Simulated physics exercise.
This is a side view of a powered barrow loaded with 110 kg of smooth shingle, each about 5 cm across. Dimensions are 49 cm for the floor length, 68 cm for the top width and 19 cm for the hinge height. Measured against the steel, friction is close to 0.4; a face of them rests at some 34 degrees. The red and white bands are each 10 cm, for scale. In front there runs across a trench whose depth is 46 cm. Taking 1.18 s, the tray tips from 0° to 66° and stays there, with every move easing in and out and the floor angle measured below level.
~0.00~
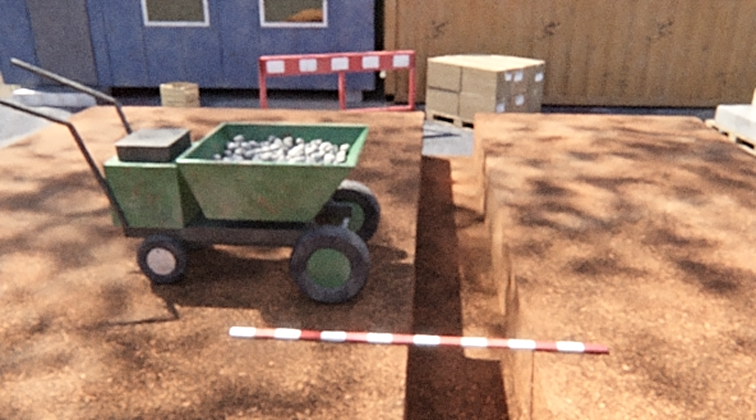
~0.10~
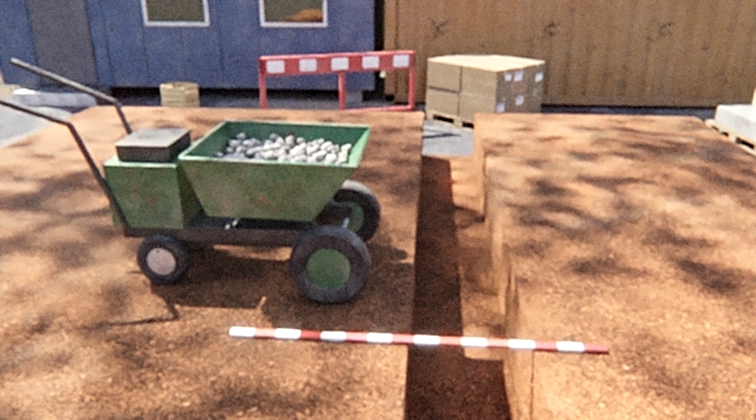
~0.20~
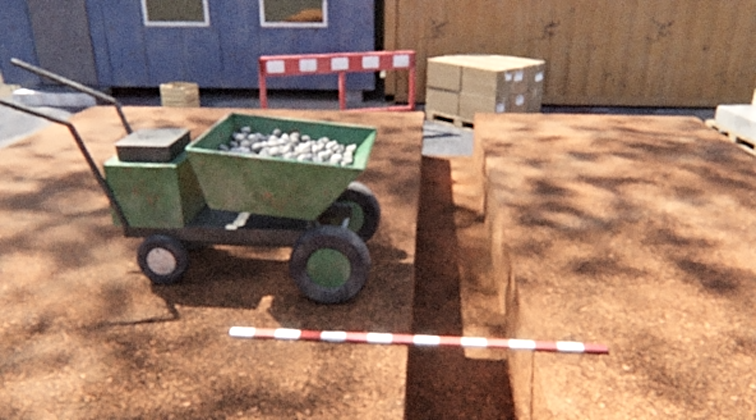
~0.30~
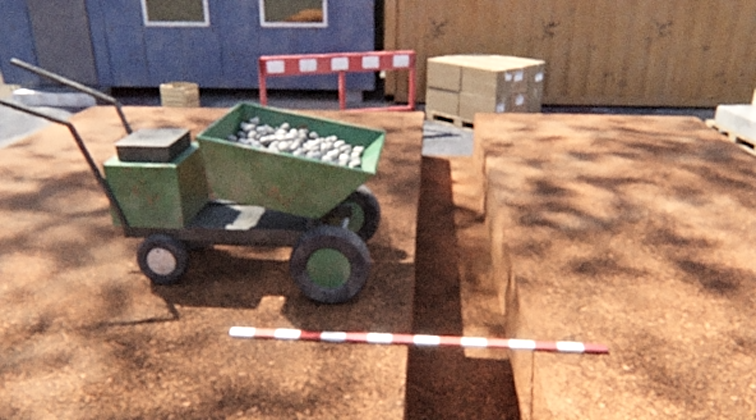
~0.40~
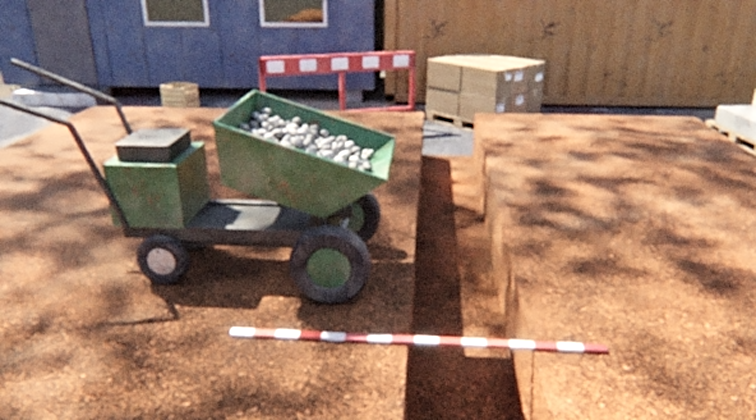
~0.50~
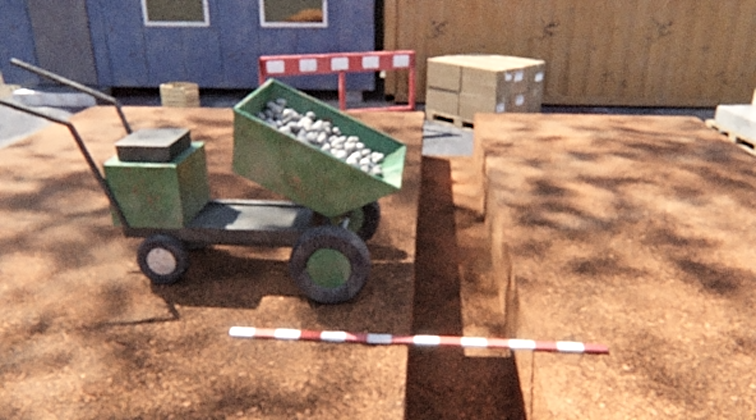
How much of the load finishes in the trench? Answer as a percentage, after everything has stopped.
Some 96 per cent of it.
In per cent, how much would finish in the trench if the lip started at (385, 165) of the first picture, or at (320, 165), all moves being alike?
Near 75 per cent from the first place, 100 from the second.
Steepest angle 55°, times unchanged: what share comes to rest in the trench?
Then about 55 per cent.
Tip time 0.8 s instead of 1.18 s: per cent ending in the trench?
90 per cent.
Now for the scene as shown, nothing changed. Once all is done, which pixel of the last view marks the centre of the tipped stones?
I'd point to around (475, 341).
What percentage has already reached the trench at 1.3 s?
Some 30 per cent of the load by that point.
After 0.9 s the floor is at 55°; 100 % in the tray; the foremost stones are at (423, 207).
After 1.3 s the floor is at 66°; 68 % in the tray, 31 % in the trench; the foremost stones are at (512, 309).
After 1.6 s the floor is at 66°; 33 % in the tray, 63 % in the trench, 4 % past the trench; the foremost stones are at (579, 273).
After 3.6 s the floor is at 66°; 0 % in the tray, 96 % in the trench, 4 % past the trench; the foremost stones are at (654, 276).
